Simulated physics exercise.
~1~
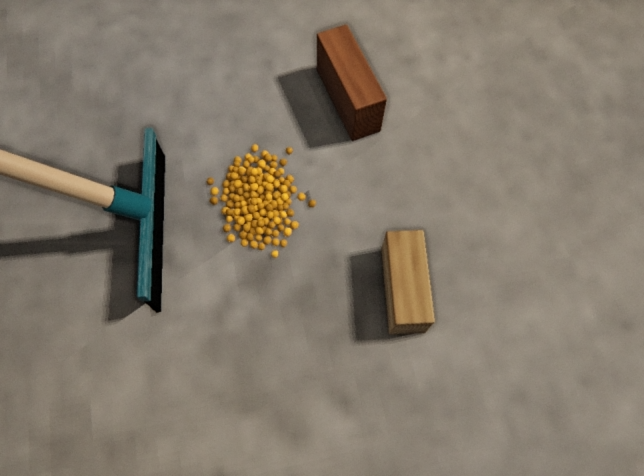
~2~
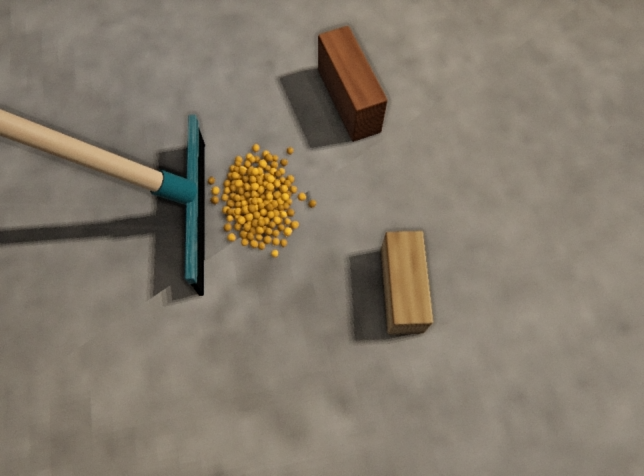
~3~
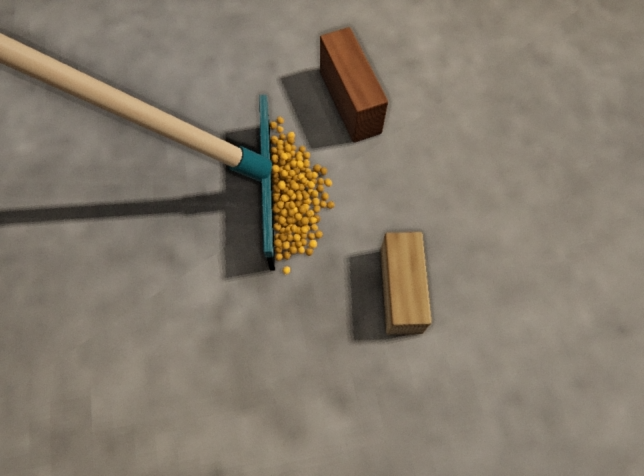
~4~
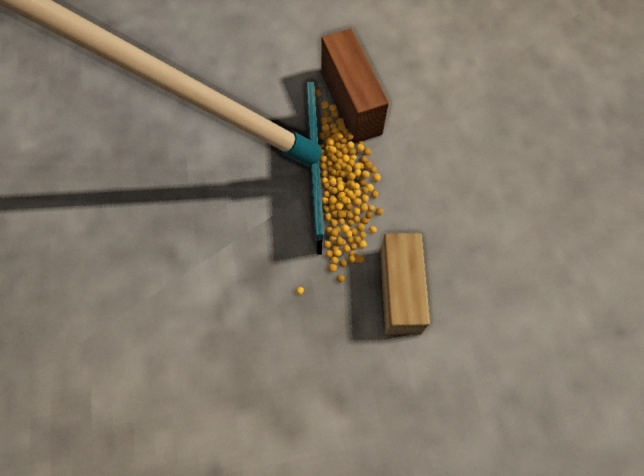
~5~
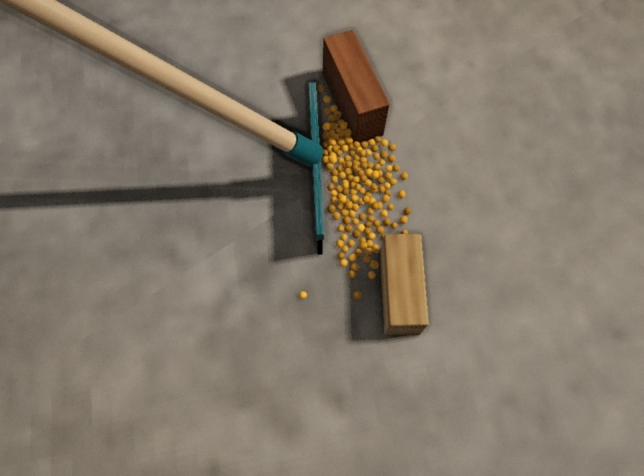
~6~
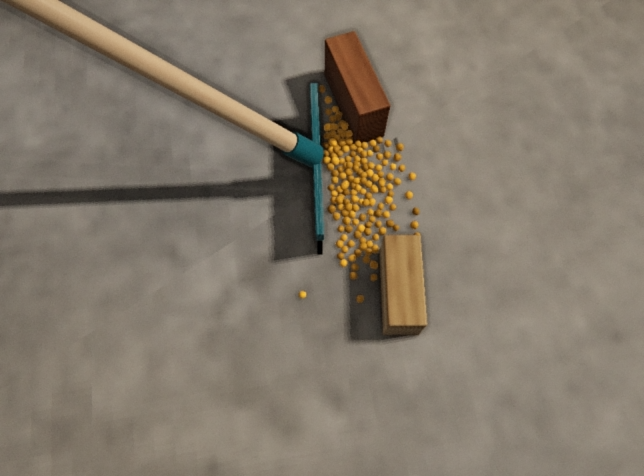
A teal squeegee pushes yellow kernels right toward two wooden blocks, then stops, leaving some between them.
